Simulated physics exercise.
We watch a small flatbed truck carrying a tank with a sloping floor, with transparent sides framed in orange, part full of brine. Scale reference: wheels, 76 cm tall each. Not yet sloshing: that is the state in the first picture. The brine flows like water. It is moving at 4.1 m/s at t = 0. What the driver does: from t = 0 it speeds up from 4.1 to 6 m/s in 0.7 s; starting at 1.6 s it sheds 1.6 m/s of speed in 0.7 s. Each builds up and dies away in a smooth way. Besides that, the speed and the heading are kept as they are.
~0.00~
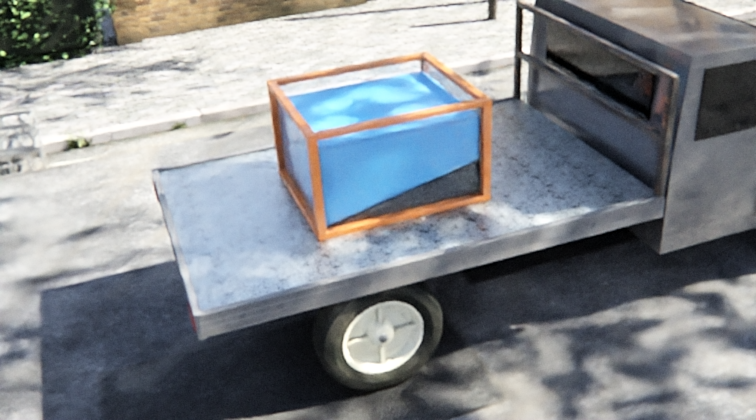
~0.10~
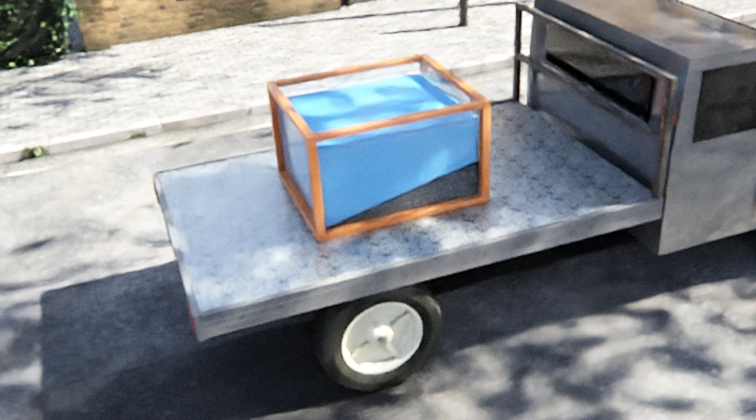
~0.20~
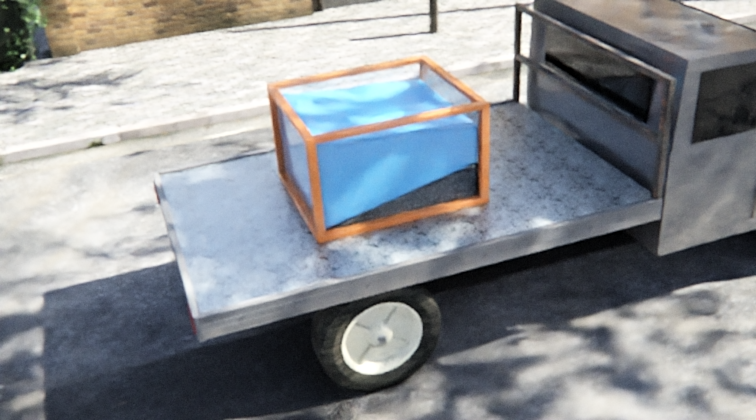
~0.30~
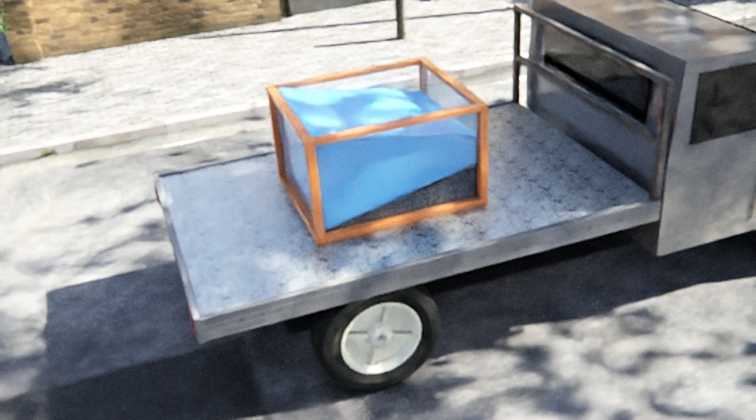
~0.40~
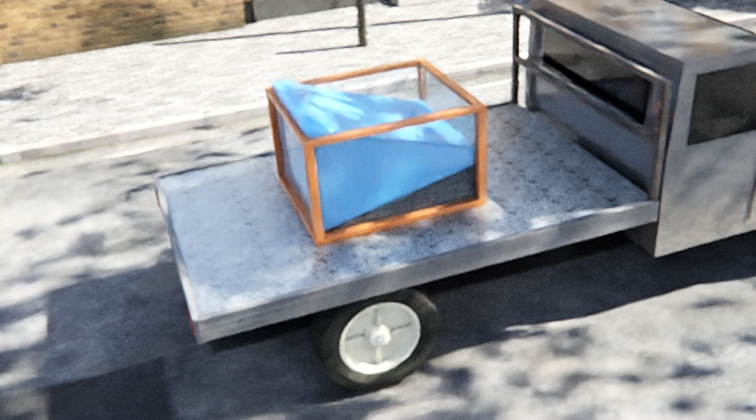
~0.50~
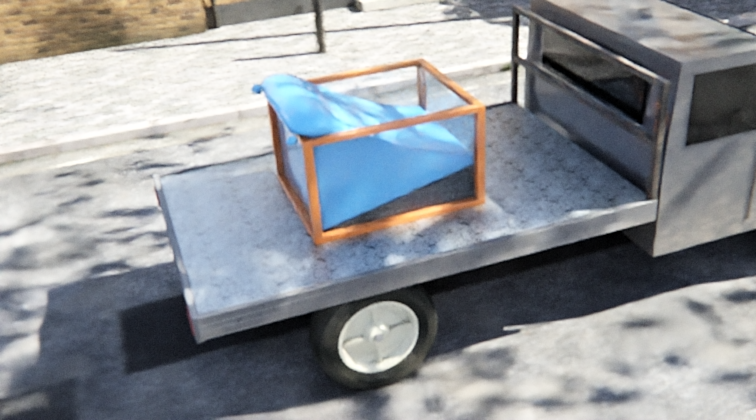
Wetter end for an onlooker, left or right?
Stand on the left if you want to get splashed.
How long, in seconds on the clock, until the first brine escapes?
The first spill comes at around 0.7 s.
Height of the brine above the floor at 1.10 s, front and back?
At the front 62 cm, at the back 44 cm.
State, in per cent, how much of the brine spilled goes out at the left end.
About 60 per cent.
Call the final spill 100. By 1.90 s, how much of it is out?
Around 70 percent of it.
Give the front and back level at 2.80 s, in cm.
At that moment it stands around 44 cm in front and around 56 cm behind.
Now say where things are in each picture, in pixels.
The surface is at (417, 75) by the front wall; at (292, 98) by the back wall; it shows no tilt against the walls; the front is on the right, levels are read along the far wall; a wheel hub at (386, 342), in the first picture.
The surface is at (416, 77) by the front wall; at (292, 100) by the back wall; it shows no tilt against the walls, in the second picture.
The surface is at (416, 84) by the front wall; at (291, 98) by the back wall; it climbs 5° towards the left end, in the third picture.
The surface is at (416, 93) by the front wall; at (289, 89) by the back wall; it climbs 13° towards the left end, in the fourth picture.
The surface is at (415, 104) by the front wall; at (287, 81) by the back wall; it climbs 21° towards the left end, in the fifth picture.
The surface is at (414, 110) by the front wall; at (286, 74) by the back wall; it climbs 27° towards the left end; a wheel hub at (382, 342), in the sixth picture.
By 1.10 s the surface is 63 cm up at the front and 43 cm at the back; 9 per cent is out, over the left end, a little elsewhere.
By 1.90 s the surface is 43 cm up at the front and 57 cm at the back; 10 per cent is out, over the left end, a little elsewhere.
By 2.80 s the surface is 44 cm up at the front and 56 cm at the back; 12 per cent is out, over the left end, a little elsewhere.
By 5.28 s 16 per cent is out, mostly over the left end, some over the right end; the right end has passed 4 per cent and the left end 10.
